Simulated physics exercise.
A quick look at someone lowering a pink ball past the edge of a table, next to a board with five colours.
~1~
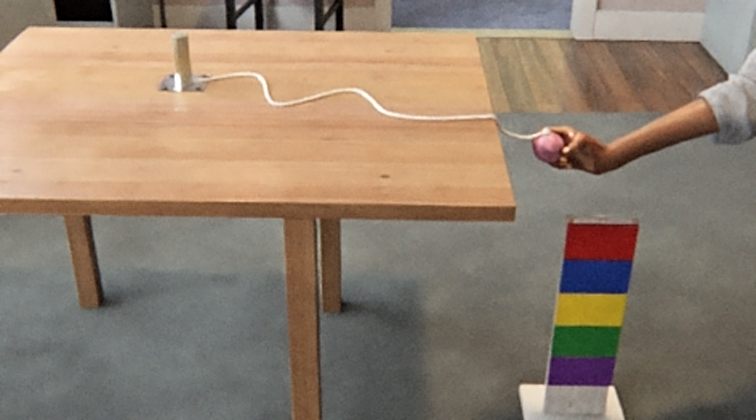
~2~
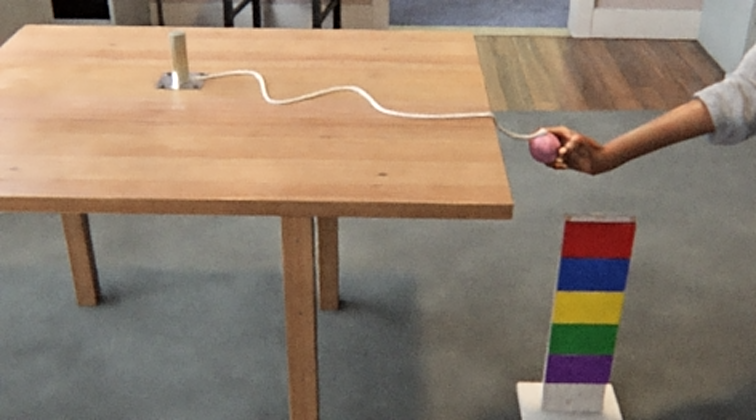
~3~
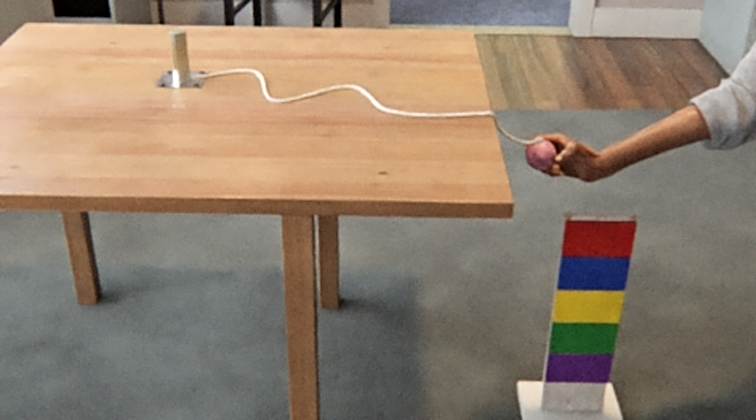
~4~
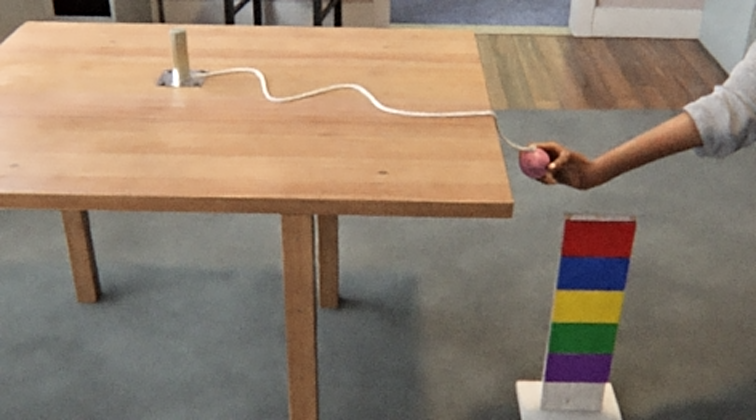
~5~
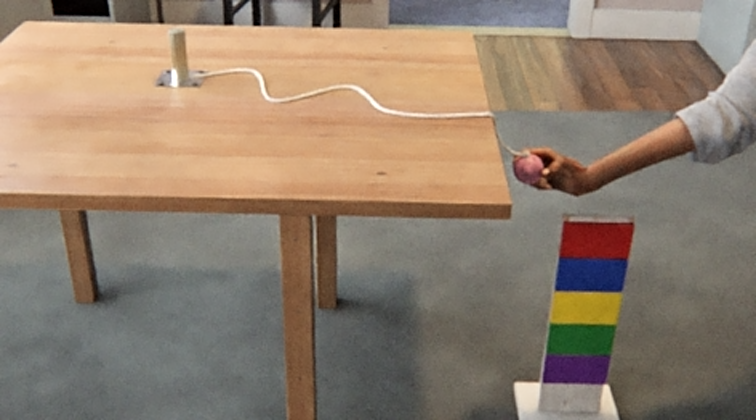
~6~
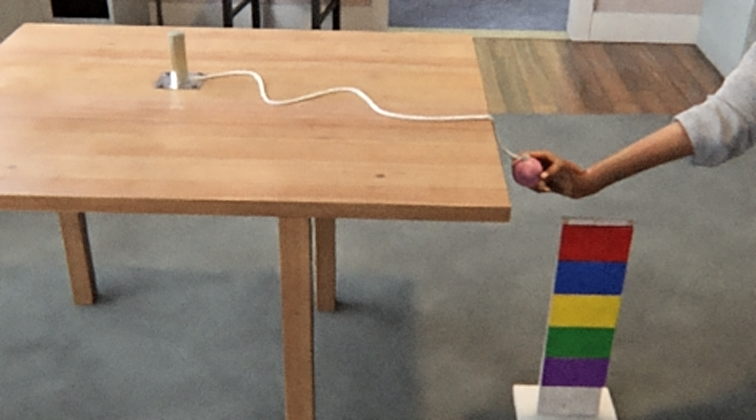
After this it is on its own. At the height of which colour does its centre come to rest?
Its middle rests at the blue band.
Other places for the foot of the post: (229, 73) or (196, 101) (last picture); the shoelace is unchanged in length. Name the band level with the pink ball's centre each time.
Taking them in turn: Yellow; yellow.
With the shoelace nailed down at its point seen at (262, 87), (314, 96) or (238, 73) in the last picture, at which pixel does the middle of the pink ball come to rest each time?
Try by try, around (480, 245), (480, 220) and (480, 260).
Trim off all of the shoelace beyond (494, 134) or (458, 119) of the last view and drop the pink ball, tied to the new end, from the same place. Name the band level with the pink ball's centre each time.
In that order: Red; higher than all five.
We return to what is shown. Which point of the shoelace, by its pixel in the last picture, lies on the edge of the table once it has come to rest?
That spot is around (388, 114).
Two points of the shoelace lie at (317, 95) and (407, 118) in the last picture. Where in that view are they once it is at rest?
At (381, 101), then (489, 136).
Soon after, ball near (509, 266); level with blue.
After that, ball near (452, 261); level with blue.
And then, ball near (479, 273); level with blue.
In the end, ball near (482, 273); level with blue. The blue one.
